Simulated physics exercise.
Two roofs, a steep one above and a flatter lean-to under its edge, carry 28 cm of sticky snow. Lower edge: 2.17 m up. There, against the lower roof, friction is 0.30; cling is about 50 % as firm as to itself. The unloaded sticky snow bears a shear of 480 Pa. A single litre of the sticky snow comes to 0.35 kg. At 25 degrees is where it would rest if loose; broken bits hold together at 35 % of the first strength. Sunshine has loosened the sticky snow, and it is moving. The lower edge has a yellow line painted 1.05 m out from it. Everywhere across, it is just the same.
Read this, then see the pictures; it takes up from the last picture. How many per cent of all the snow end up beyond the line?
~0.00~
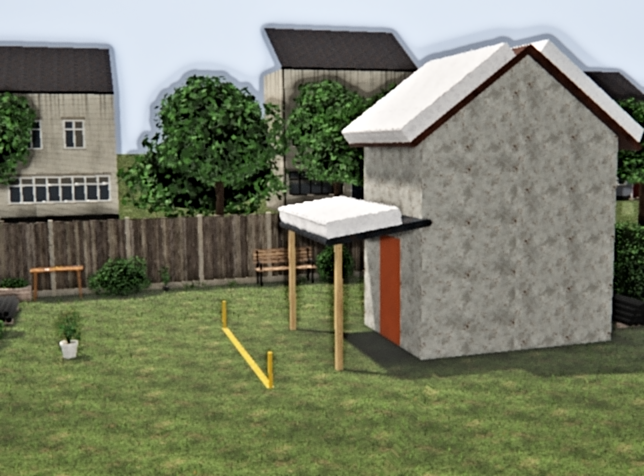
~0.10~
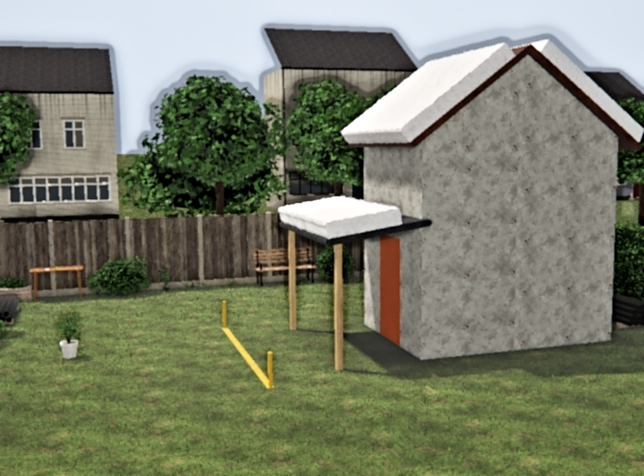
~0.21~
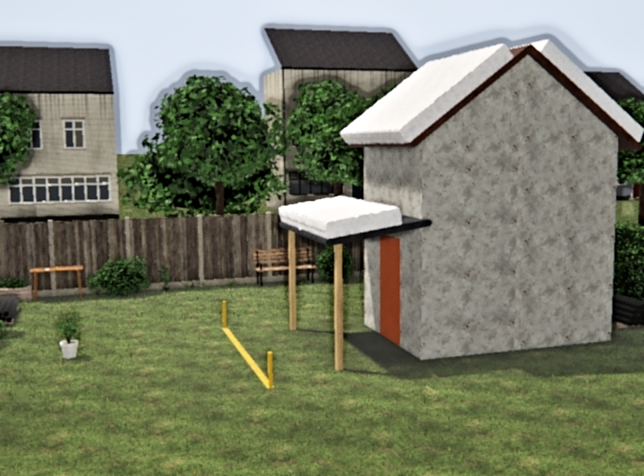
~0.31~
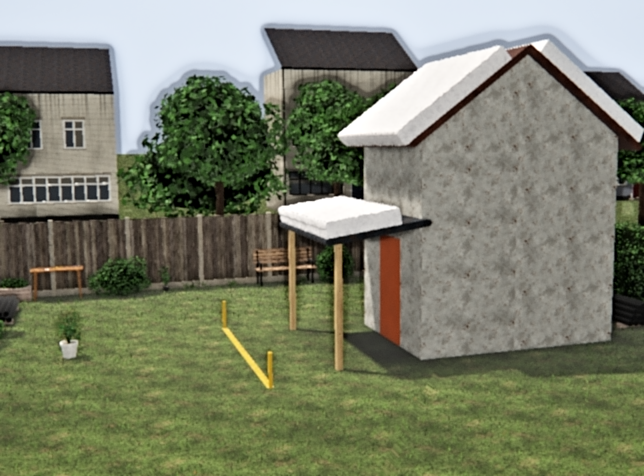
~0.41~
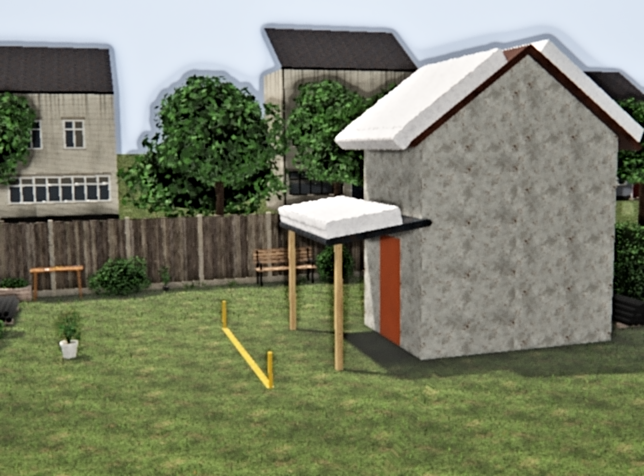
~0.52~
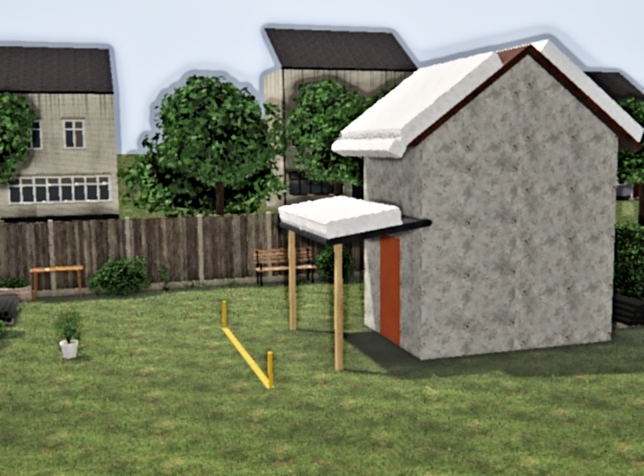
About 43 %.
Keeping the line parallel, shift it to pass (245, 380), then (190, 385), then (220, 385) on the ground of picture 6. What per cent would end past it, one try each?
35 %, then 18 %, then 25 %.
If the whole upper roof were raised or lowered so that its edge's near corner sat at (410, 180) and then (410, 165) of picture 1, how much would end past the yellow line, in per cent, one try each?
First try 12 %, second try 35 %.
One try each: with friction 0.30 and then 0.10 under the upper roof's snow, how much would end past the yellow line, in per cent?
Roughly 55 per cent first, roughly 60 per cent second.
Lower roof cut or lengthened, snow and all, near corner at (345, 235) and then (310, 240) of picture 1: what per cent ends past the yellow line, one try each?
Close to 45 % on the first try, close to 40 % on the next.
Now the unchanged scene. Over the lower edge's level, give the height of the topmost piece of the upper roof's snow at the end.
Some 0.6 m.
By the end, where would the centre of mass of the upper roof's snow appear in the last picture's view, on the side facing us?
Around (255, 326).
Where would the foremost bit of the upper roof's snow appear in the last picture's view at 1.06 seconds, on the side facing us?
Roughly at (357, 211).
By 1.06 s, none is below the lower edge and 0 % is past the line.
By 1.71 s, 1 % is below the lower edge and 0 % is past the line.
By 2.35 s, 59 % is below the lower edge and 38 % is past the line.
By 3.00 s, 62 % is below the lower edge and 43 % is past the line.
By 3.20 s, at the end, 62 % is below the lower edge and 43 % is past the line.
